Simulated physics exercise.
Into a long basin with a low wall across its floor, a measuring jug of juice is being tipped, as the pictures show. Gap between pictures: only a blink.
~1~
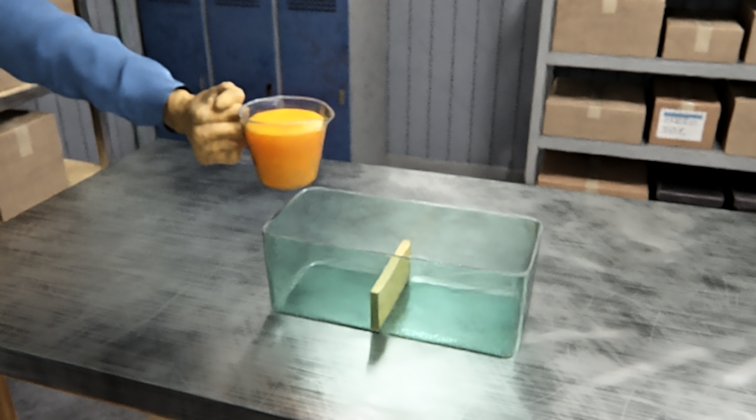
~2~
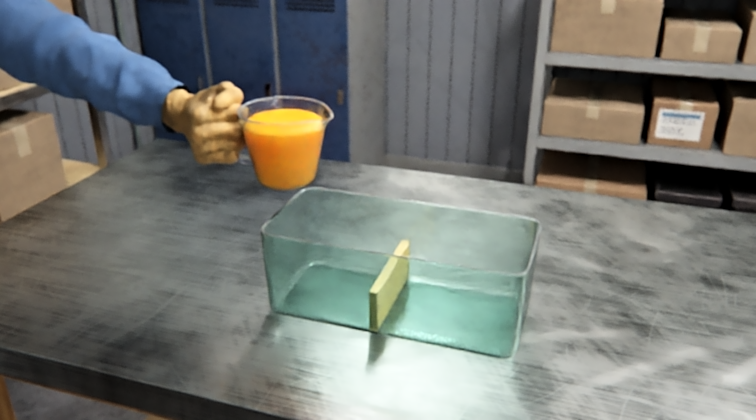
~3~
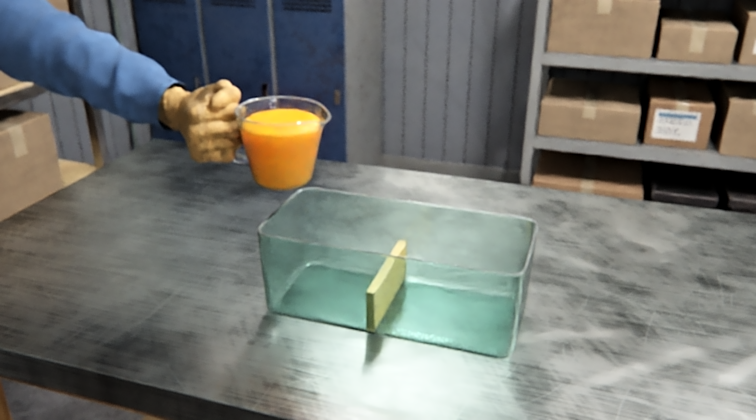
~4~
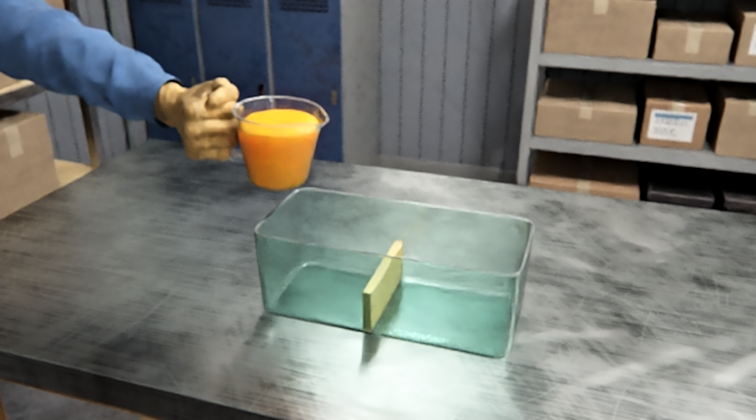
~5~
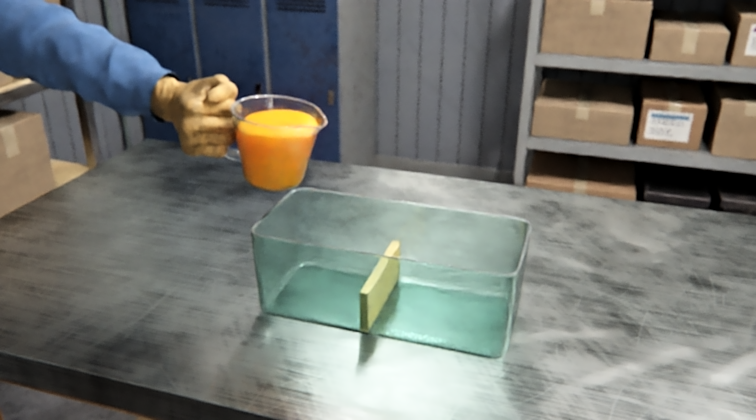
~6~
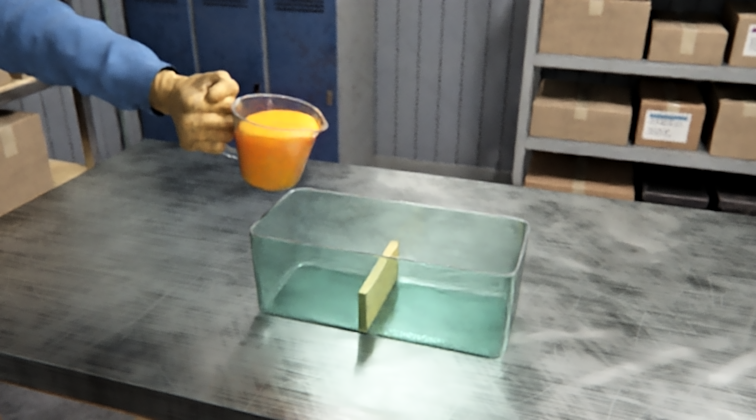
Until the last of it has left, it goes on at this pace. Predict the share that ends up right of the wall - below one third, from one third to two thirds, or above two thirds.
The share right of the wall falls short of one third.
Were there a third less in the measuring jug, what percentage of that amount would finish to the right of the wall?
Some 0 parts in a hundred, give or take.
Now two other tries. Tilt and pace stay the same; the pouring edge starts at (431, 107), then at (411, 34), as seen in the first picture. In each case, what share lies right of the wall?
First about 100, then 95 per cent.
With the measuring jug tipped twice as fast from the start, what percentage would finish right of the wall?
I'd say roughly 5 in every hundred ends up there.
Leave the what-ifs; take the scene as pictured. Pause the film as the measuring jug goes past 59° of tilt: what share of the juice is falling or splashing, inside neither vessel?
Close to 15 in a hundred.
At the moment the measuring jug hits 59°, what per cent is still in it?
Remaining fraction: Approx. 70 %.
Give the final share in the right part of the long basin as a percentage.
That works out to roughly 10 percent.
A moment on, the measuring jug is tipped part way and 68 per cent is still to pour, 14 is left of the wall and 2 right of it.
Next, the measuring jug is tipped on its side and 13 per cent is still to pour, 72 is left of the wall and 8 right of it.
Then the measuring jug is tipped right over and 0 per cent is still to pour, 91 is left of the wall and 9 right of it.
Later the measuring jug is tipped right over and 0 per cent is still to pour, 91 is left of the wall and 9 right of it.
At rest 90 per cent lies left of the wall, 9 right of it and 1 outside.
